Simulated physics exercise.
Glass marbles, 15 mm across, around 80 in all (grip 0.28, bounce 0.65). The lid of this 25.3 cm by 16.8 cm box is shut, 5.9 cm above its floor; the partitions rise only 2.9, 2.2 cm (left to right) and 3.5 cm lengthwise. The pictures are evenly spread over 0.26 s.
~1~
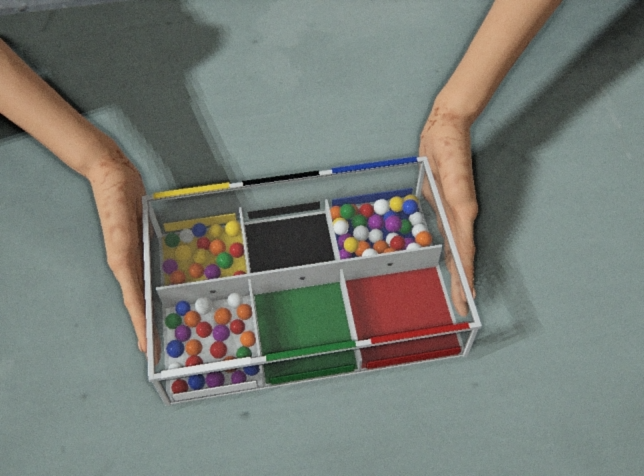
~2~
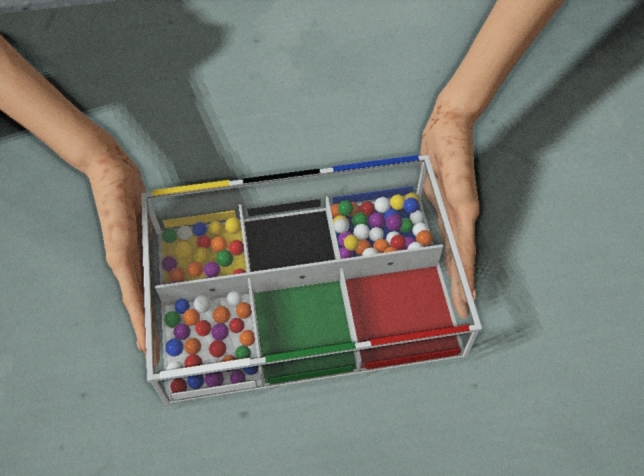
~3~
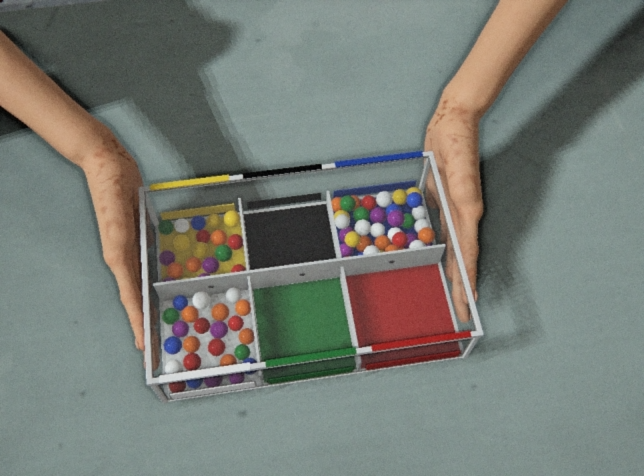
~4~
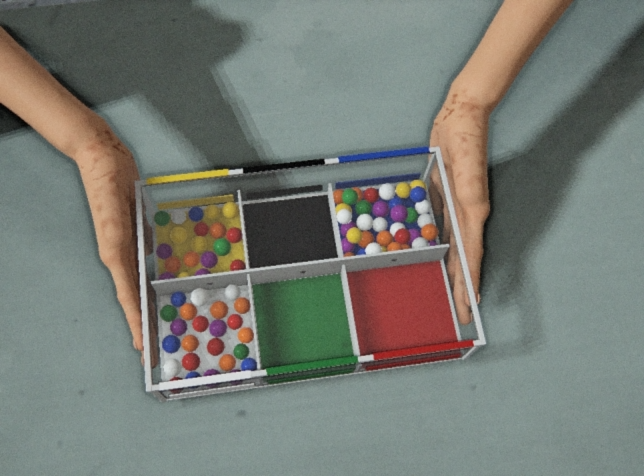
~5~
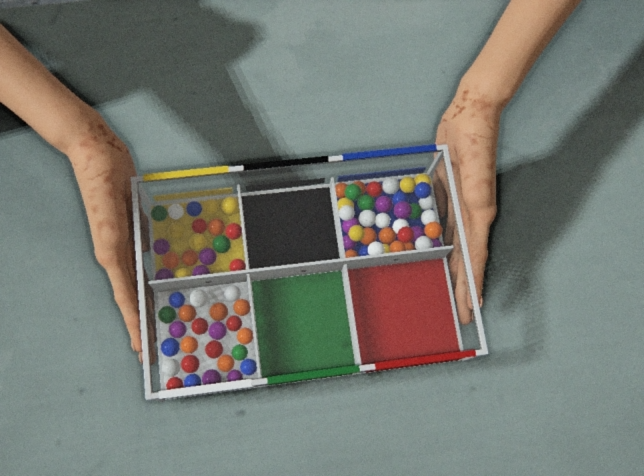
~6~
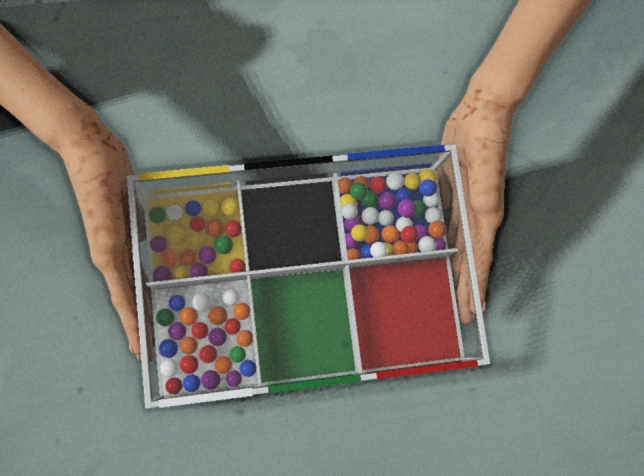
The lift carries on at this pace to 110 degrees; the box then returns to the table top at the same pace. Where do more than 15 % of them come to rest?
Red over, blue under, green over, yellow under, white over, black under.
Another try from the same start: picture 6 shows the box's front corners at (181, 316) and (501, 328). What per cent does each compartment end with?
Red 40, blue 60, green 0, yellow 0, white 5, black 0.
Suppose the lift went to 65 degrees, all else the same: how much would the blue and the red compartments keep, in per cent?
Blue 40; red 5.
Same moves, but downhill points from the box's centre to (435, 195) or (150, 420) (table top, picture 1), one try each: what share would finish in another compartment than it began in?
Some 55 and 55 per cent.
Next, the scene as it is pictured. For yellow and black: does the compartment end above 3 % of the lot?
Yellow no, black no.
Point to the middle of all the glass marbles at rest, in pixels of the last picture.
At about (296, 335).
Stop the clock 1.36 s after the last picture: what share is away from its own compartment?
Roughly 65 per cent.
Then, 0.82 s after the last picture, tilt 109 degrees; red 15 %, blue 25 %, green 5 %, yellow 15 %, white 35 %.
Then, 1.36 s after the last picture, tilt 47 degrees; red 30 %, blue 10 %, green 25 %, white 40 %.
Then, 1.96 s after the last picture, tilt 0 degrees; red 30 %, blue 10 %, green 25 %, white 40 %.
In the end, red 30 %, blue 10 %, green 25 %, yellow 0 %, white 40 %, black 0 %.
